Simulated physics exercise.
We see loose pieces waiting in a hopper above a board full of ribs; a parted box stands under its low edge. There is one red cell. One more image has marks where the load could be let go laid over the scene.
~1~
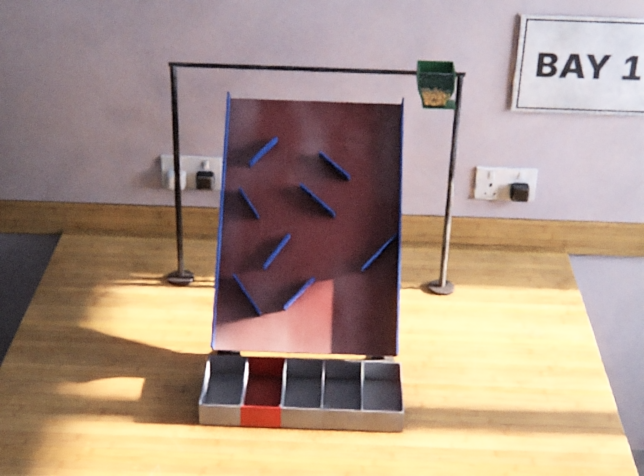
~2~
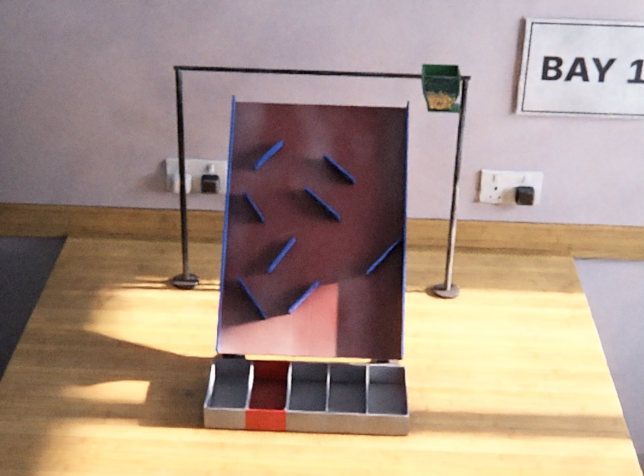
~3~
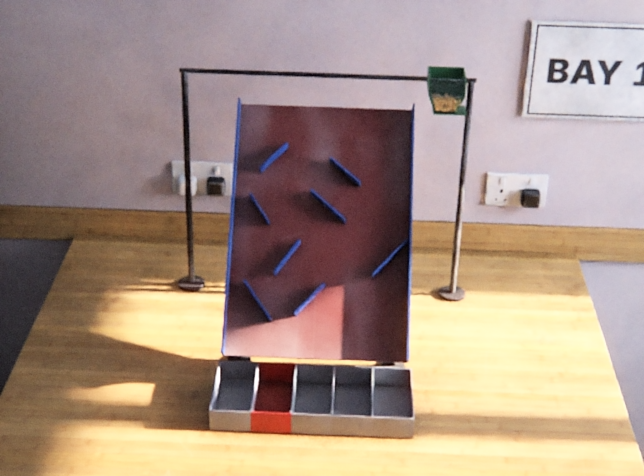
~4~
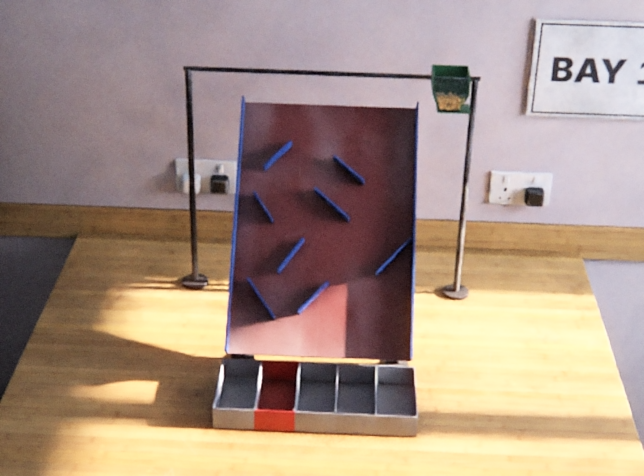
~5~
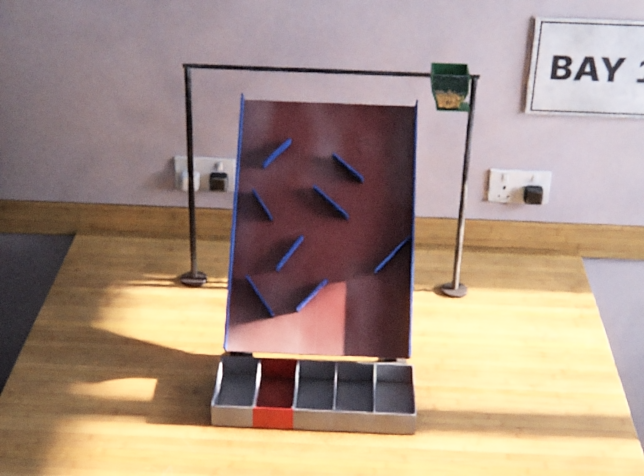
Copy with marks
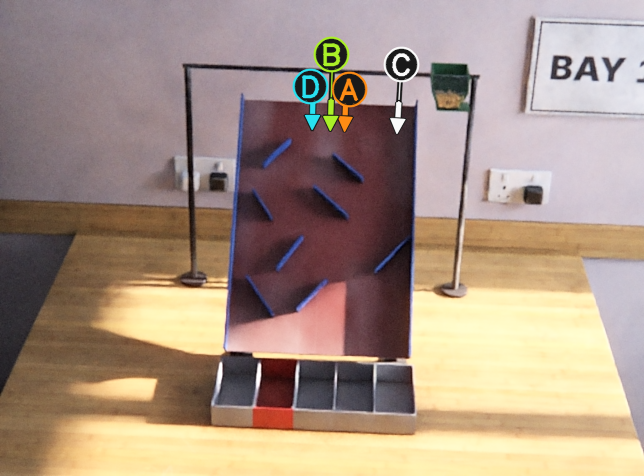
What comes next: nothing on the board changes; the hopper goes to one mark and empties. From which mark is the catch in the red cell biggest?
I would pick mark D.
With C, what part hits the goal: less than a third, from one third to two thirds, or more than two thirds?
Less than a third.
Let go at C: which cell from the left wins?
The third from the left.
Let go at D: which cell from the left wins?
The second.
On the marked copy, mark A meets the board at (344, 125); mark B meets the board at (330, 125); mark C meets the board at (397, 128); mark D meets the board at (312, 124).
With A, a small part in the red cell, most in other cells, a small part held on the board.
With B, about a quarter in the red cell, most in other cells.
With C, a small part in the red cell, most in other cells, a small part outside the box.
With D, about half in the red cell, about half in other cells.
